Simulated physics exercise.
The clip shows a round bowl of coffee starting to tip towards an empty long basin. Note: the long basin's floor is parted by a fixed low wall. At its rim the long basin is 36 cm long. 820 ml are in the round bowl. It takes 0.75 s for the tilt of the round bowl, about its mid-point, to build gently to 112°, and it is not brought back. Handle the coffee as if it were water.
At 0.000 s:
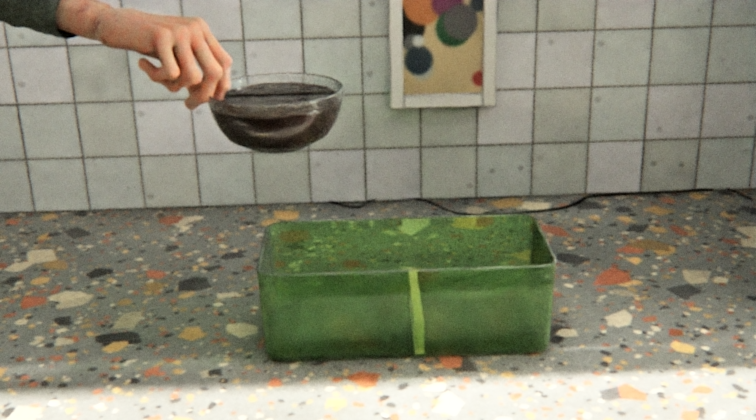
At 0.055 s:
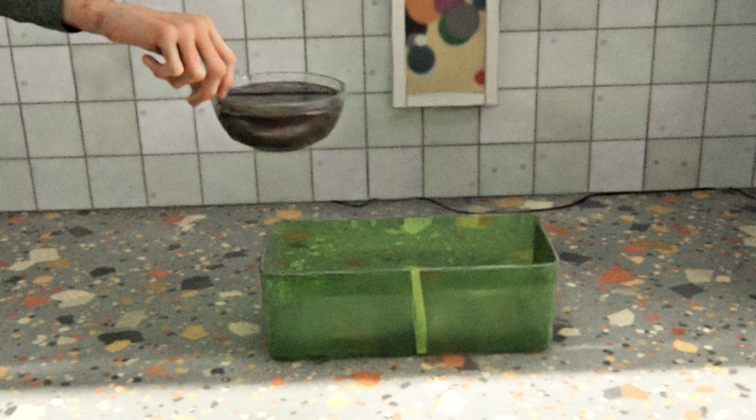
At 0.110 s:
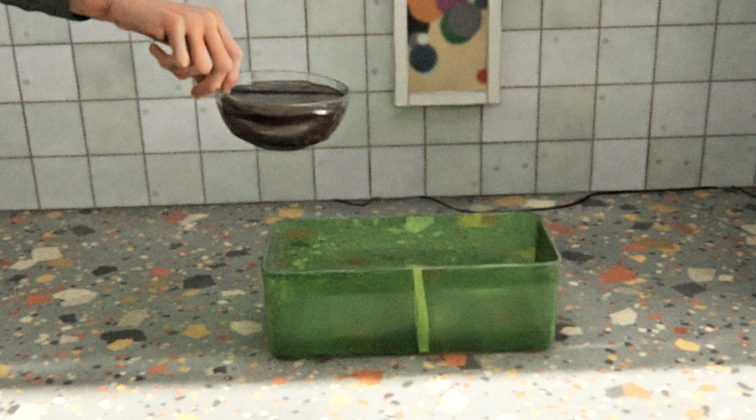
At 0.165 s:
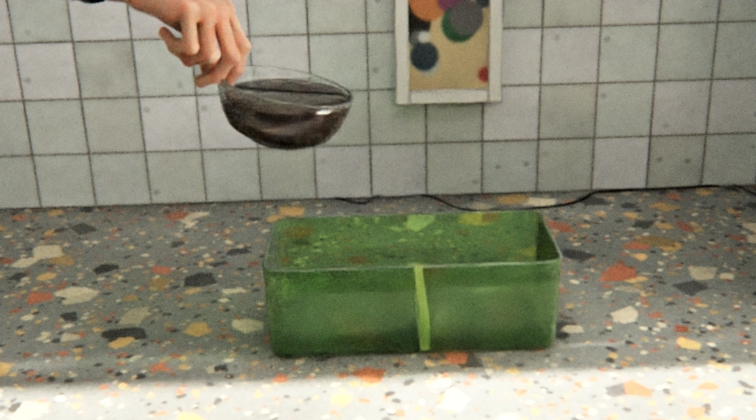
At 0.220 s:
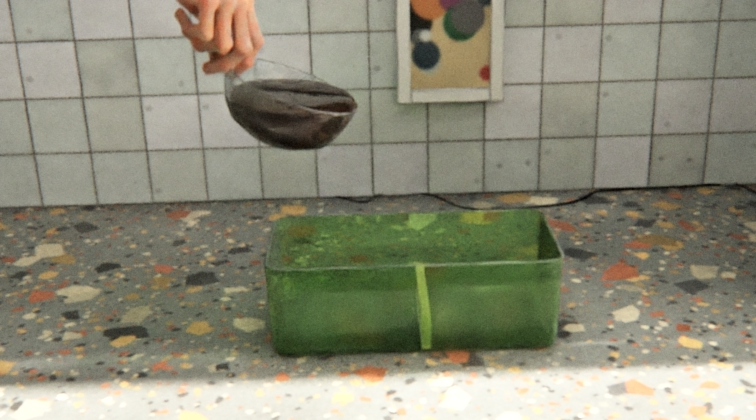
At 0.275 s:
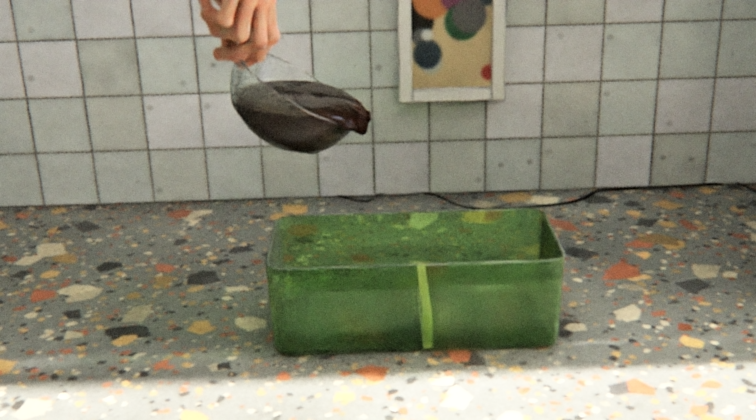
On a speckled terrazzo counter before a white tiled wall, a hand holds a clear round bowl of dark liquid above a long green basin. The hand shifts slightly right and gradually tilts the bowl rightward, the liquid sliding toward the lower rim until it begins to bulge over the edge.
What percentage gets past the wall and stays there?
About 29 per cent.
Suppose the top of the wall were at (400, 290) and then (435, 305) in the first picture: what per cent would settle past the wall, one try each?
In turn about 50 and 20 per cent.
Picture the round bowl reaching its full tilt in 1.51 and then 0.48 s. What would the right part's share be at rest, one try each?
Near 45 in a hundred on the first go and near 15 in a hundred on the second.
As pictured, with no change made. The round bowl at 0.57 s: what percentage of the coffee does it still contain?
Remaining: Near 8 % of the total.
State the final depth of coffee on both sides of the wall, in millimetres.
Roughly 18 mm on the left side and 10 mm on the right side.
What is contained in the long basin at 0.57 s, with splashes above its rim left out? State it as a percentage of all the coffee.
I reckon close to 52 percent of it.
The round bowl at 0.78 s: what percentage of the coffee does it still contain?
0 %.
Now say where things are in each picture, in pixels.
The first picture shows tilt 0°; pouring edge (342, 88); surface from (213, 99) to (340, 94); the long basin's rim runs from (263, 249) to (545, 240); the wall's top is at (415, 295).
The second picture shows tilt 1°; pouring edge (345, 89); surface from (216, 96) to (343, 94).
The third picture shows tilt 6°; pouring edge (349, 93); surface from (219, 93) to (346, 95).
The fourth picture shows tilt 13°; pouring edge (352, 99); surface from (223, 90) to (350, 96).
The fifth picture shows tilt 22°; pouring edge (355, 109); surface from (229, 90) to (350, 102); 3 per cent is over the edge.
The sixth picture shows tilt 33°; pouring edge (355, 121); surface from (235, 92) to (345, 107); 11 per cent is over the edge.
By 0.57 s the tilt is 96° and 8 per cent is still to pour, 29 is left of the wall and 23 right of it.
By 0.78 s the tilt is 112° and 0 per cent is still to pour, 68 is left of the wall and 28 right of it.
By 1.01 s the tilt is 112° and 0 per cent is still to pour, 68 is left of the wall and 29 right of it.
By 1.25 s the tilt is 112° and 0 per cent is still to pour, 68 is left of the wall and 29 right of it.
At rest 68 per cent lies left of the wall, 29 right of it and 3 outside.
